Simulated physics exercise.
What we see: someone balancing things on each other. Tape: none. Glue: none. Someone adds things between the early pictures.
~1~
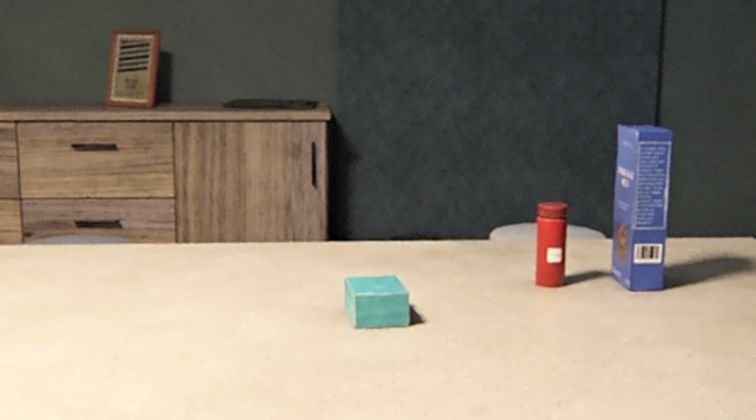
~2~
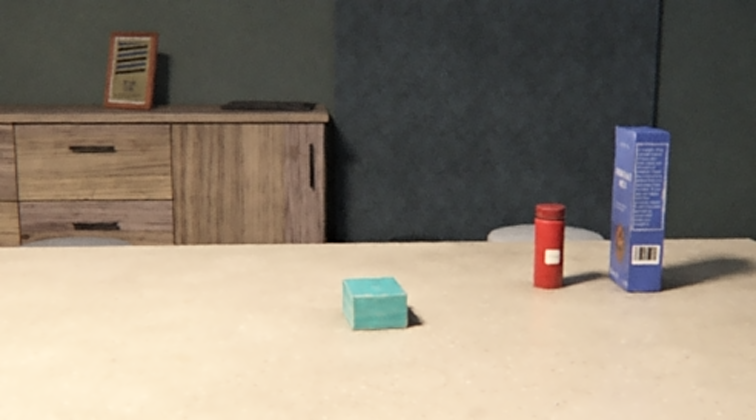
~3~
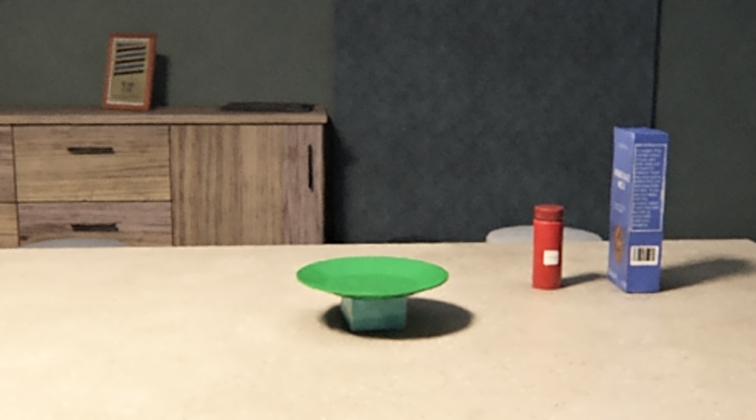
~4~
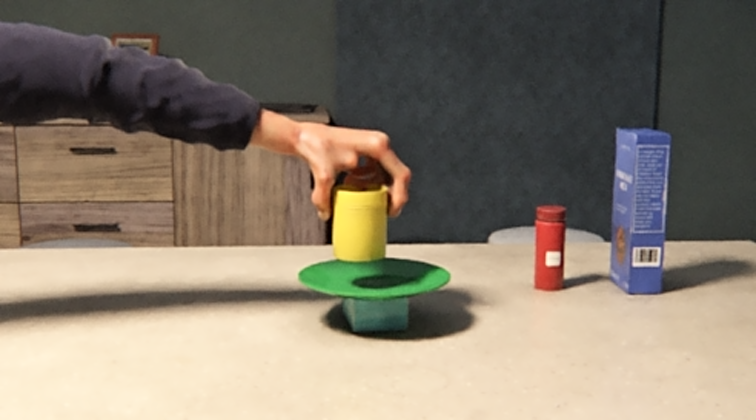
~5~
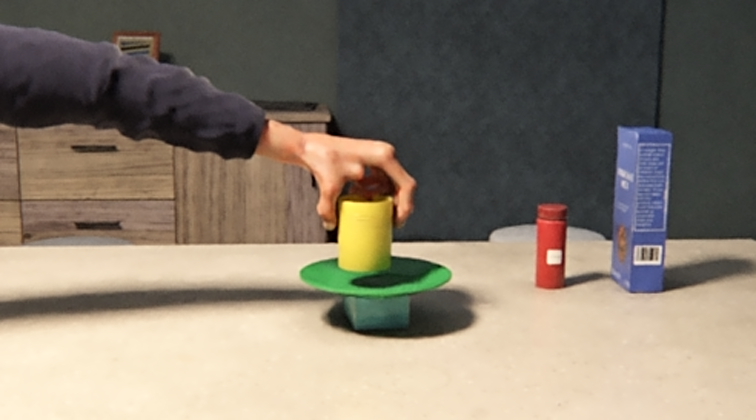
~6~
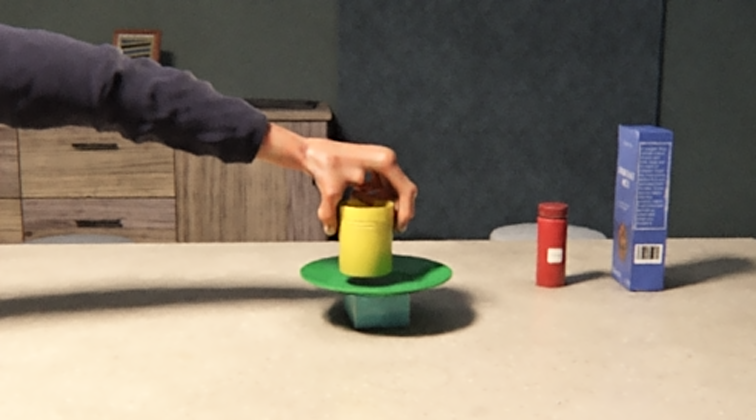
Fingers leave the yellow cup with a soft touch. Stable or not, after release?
Nothing falls.
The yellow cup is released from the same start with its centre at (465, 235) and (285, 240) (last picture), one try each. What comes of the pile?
Case one: The pile topples; case two: It topples.
Then, 0.20 s after the last picture, nothing has stirred.
Then, 0.40 s after the last picture, yellow cup resting near (366, 238).
At rest, all 5 in place. Seen from the same camera at the end, yellow cup near (366, 238). The pile keeps its balance.
